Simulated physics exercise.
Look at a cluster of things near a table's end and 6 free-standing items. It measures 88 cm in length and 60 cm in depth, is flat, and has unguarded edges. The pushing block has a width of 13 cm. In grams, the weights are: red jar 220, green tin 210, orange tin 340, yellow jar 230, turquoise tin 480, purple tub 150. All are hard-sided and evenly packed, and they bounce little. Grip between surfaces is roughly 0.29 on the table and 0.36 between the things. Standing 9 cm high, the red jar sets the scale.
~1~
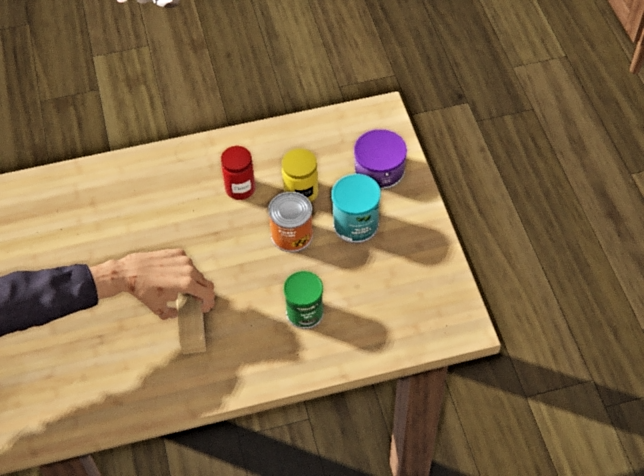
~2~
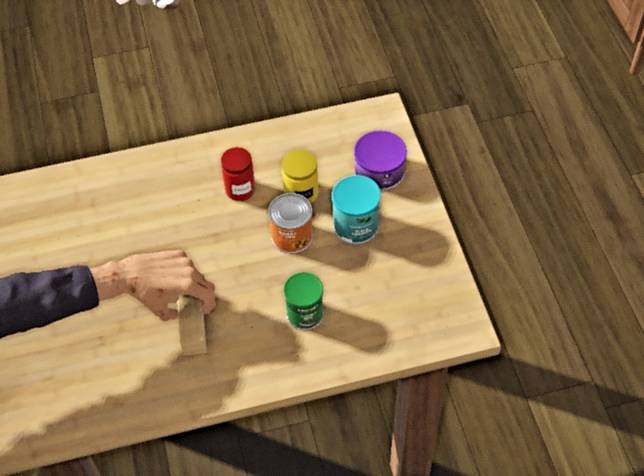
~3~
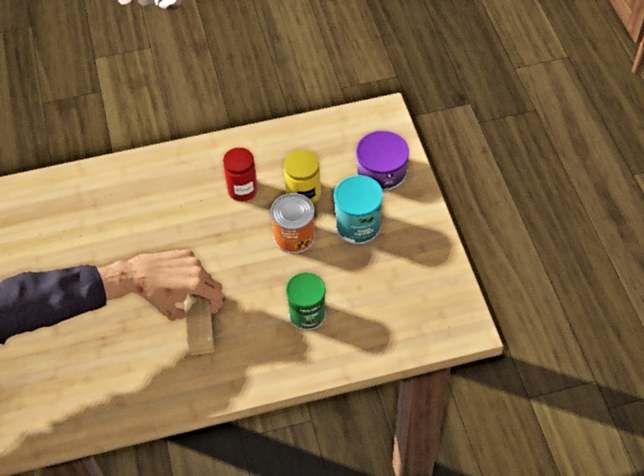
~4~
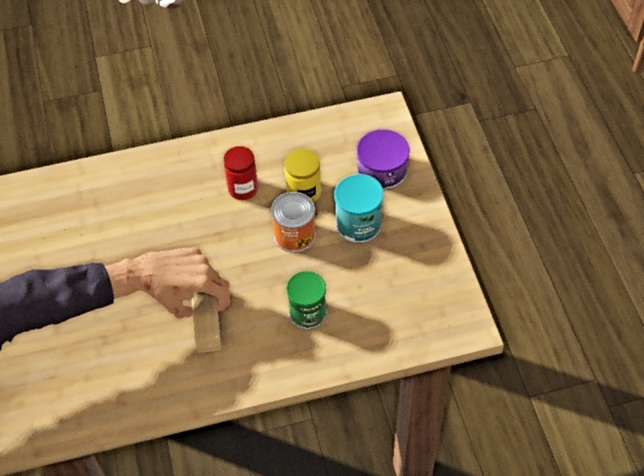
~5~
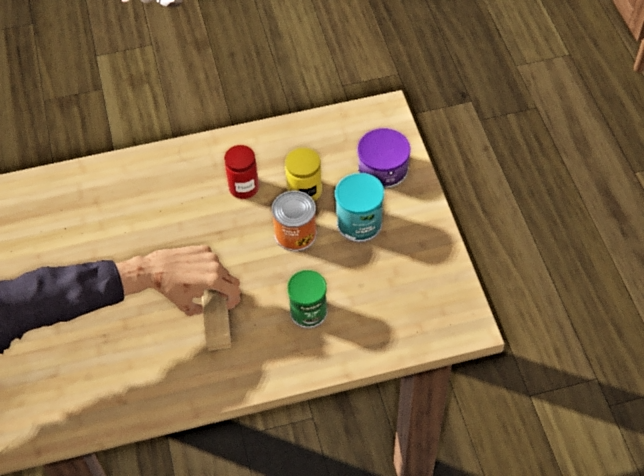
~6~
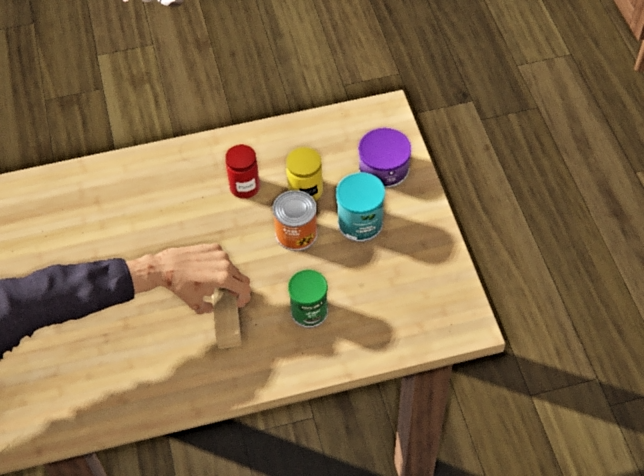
On a wooden table, a dark-sleeved hand slowly sliding a small block right toward a green tin, six colourful containers staying put.
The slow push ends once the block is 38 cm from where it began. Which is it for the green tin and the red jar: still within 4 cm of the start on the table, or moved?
Outcome: The green tin is going to travel; the red jar is going to stay nearby.
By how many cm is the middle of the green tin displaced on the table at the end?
Net shift near 24 cm.
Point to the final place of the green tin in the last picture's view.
Roughly at pixel (446, 282).
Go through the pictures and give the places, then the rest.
The first frame shows pusher on by 0 cm; green tin (304, 301); red jar (238, 173).
The second frame shows pusher on by 0 cm; turquoise tin (356, 210); purple tub (380, 161).
The third frame shows pusher on by 1 cm; orange tin (293, 224); yellow jar (303, 179).
The fourth frame shows pusher on by 2 cm; turquoise tin (359, 209); purple tub (383, 160).
The fifth frame shows pusher on by 4 cm; orange tin (295, 221); yellow jar (304, 176).
The sixth frame shows pusher on by 5 cm; green tin (309, 299); red jar (243, 172).
Then, 0.60 s past the last view, pusher on by 17 cm; green tin shifted 3 cm near (326, 297).
Then, 0.90 s past the last view, pusher on by 23 cm; green tin shifted 9 cm near (361, 292).
Then, 1.20 s past the last view, pusher on by 29 cm; green tin shifted 15 cm near (395, 288).
Then, 1.50 s past the last view, pusher on by 35 cm; green tin shifted 21 cm near (430, 284).
Finally, not toppled but over 4 cm from the start, green tin; the other 5 still in place (within 4 cm). Final places as that camera would see them, green tin near (446, 282), red jar near (243, 172).
